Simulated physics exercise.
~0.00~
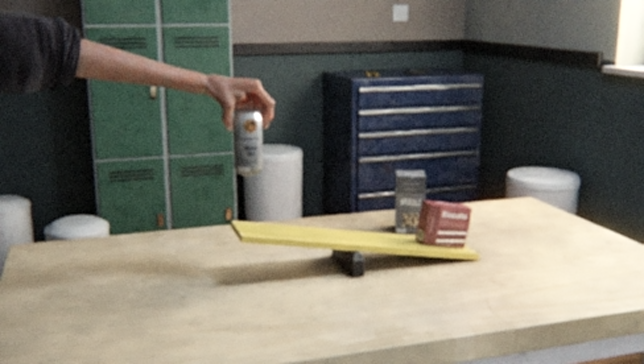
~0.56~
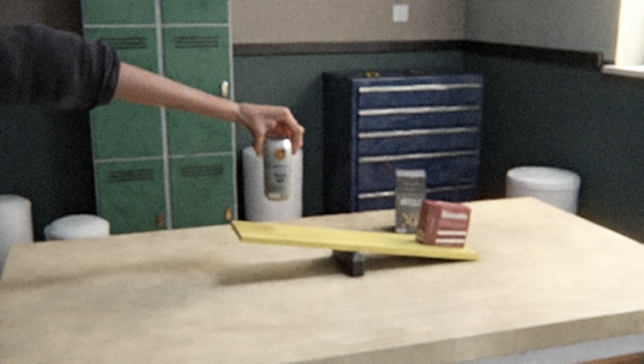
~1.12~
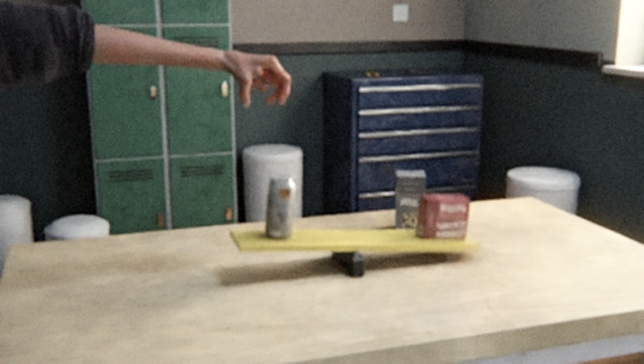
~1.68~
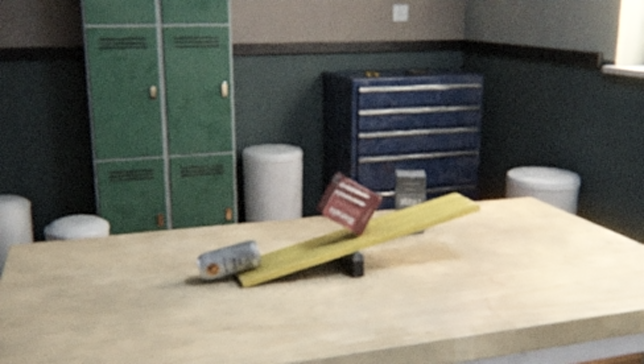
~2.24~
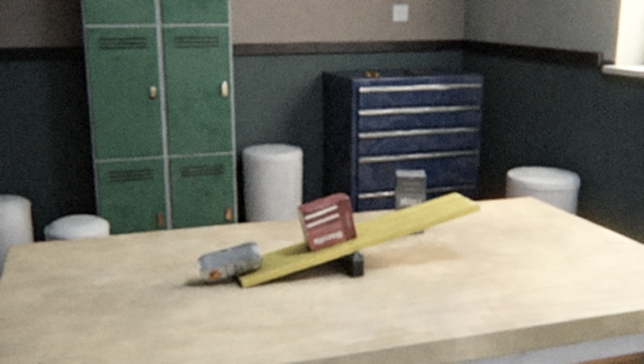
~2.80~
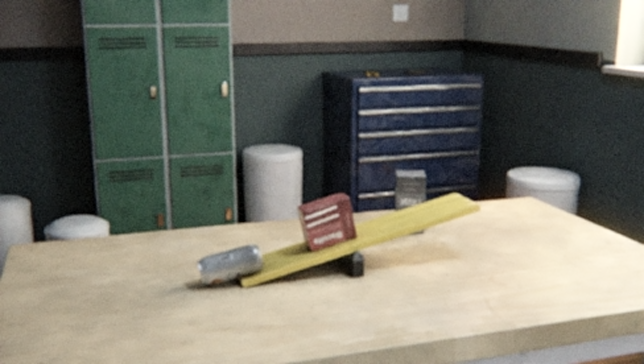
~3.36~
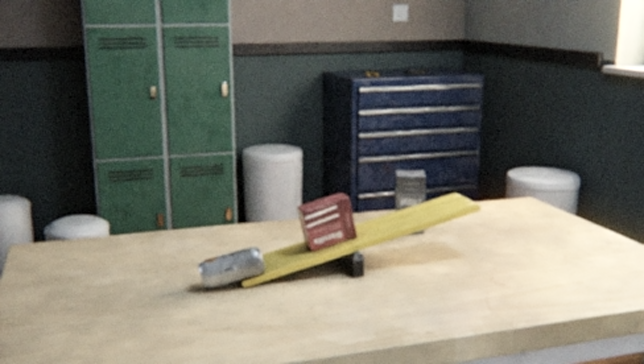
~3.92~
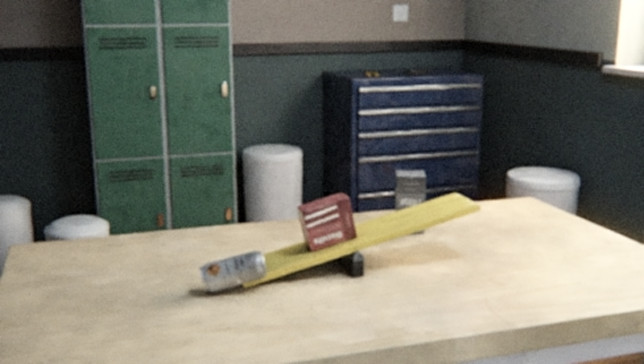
Yellow plank see-saw tipping left as a hand drops a can on it, the can toppling and red packet landing upside down.
